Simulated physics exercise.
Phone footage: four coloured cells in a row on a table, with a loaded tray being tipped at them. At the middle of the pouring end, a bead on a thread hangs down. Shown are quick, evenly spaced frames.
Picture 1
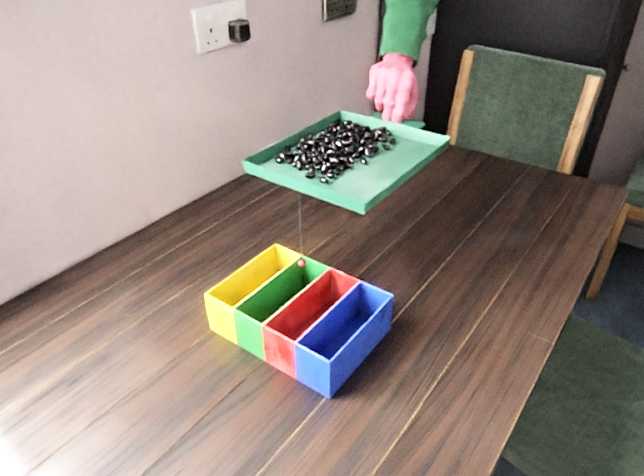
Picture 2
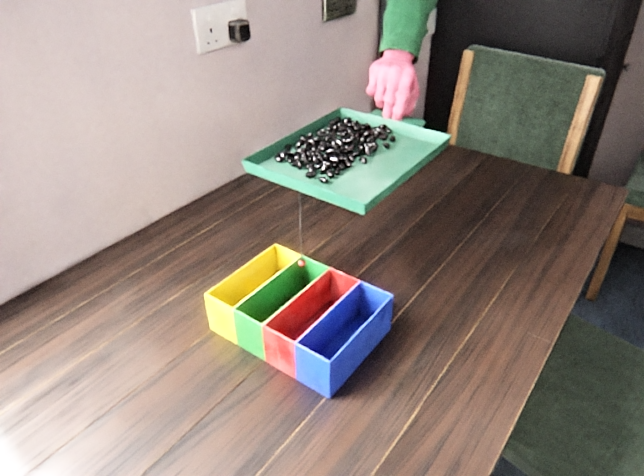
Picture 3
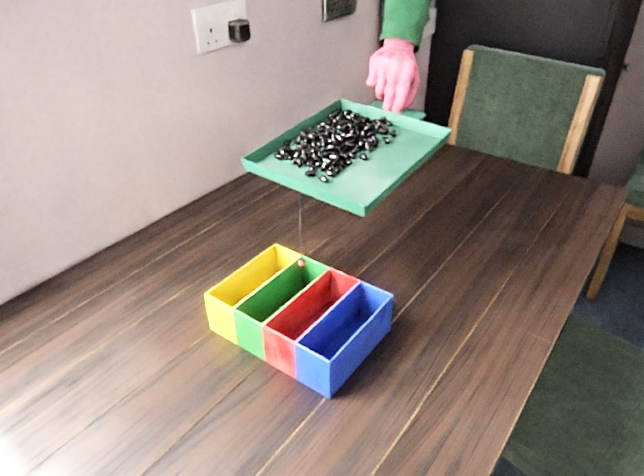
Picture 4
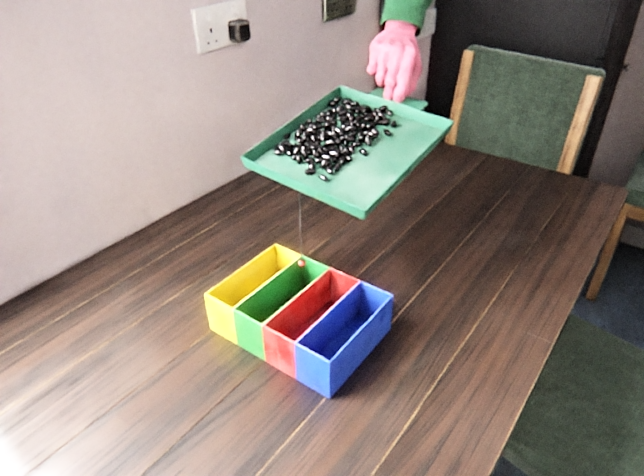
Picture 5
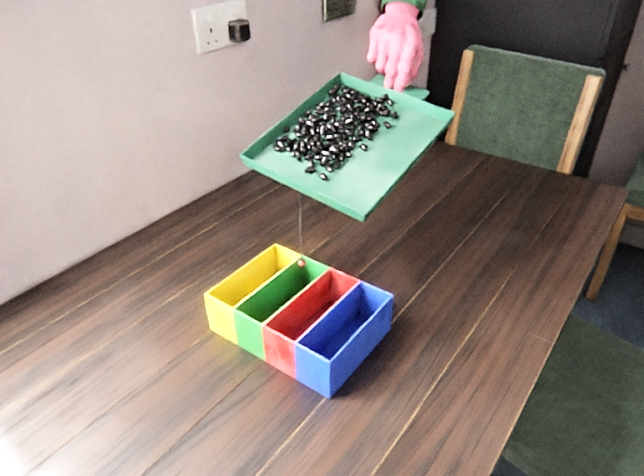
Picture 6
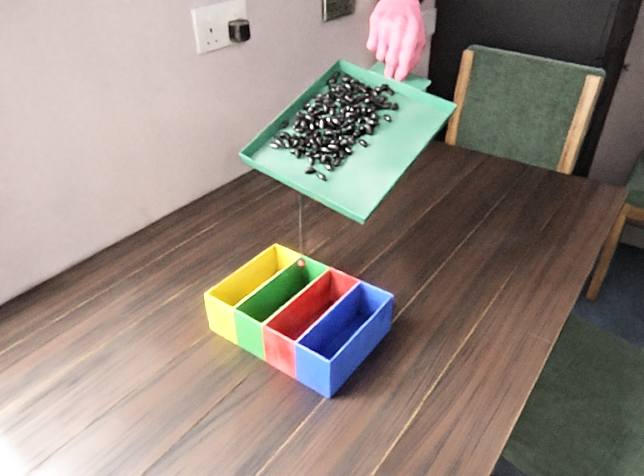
A pink hand gradually tilts a green tray of black beans above four coloured cells.
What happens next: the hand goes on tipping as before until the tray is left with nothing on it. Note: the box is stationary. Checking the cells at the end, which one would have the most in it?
The blue cell would have the most in it.
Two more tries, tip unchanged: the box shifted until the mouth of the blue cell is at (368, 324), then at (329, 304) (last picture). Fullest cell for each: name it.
The first placing favours red, while the second favours the cell in blue.
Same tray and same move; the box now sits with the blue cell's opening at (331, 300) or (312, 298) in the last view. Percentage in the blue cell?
Trial 1 near 50 percent, trial 2 near 20 percent.
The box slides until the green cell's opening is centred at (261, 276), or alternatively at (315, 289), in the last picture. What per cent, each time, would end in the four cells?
About 40 and 100 per cent.
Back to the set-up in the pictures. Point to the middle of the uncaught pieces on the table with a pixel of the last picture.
Close to (371, 404).
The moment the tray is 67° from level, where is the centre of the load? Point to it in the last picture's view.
Somewhere near pixel (341, 194).
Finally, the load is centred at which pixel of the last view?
About pixel (341, 339).
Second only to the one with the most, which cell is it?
Red.
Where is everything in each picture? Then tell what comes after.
In the first picture, corners of the pouring end (246, 160) and (364, 201), level; middle of the load (341, 148), black beans; bead on its thread (302, 263); yellow cell (221, 315); green cell (249, 331); red cell (280, 349); blue cell (313, 367).
In the second picture, corners of the pouring end (246, 160) and (364, 202), level; middle of the load (341, 146).
In the third picture, corners of the pouring end (245, 158) and (364, 204), tipped barely, lowest at the right corner; middle of the load (341, 141).
In the fourth picture, corners of the pouring end (244, 156) and (364, 208), tipped a little, lowest at the right corner; middle of the load (341, 134).
In the fifth picture, corners of the pouring end (244, 154) and (364, 212), tipped clearly, lowest at the right corner; middle of the load (340, 127).
In the sixth picture, corners of the pouring end (243, 153) and (364, 215), tipped clearly, lowest at the right corner; middle of the load (340, 121); yellow cell (221, 315); green cell (249, 331); red cell (280, 349); blue cell (313, 367).
Just after the last frame, tray tipped steeply; the larger part on the tray; just a few in the blue cell; just a few in the red cell; about a tenth falling or outside the box.
A moment on, tray tipped past a quarter turn; roughly a quarter on the tray; roughly half in the blue cell; roughly a quarter in the red cell; just a few in the green cell; just a few in the yellow cell; roughly a quarter falling or outside the box.
Further on, tray tipped past a quarter turn; roughly half in the blue cell; roughly a third in the red cell; just a few in the green cell; just a few in the yellow cell; about a tenth falling or outside the box.
When it is over, tray tipped past a quarter turn; roughly half in the blue cell; roughly a third in the red cell; just a few in the green cell; just a few in the yellow cell; about a tenth outside the box.
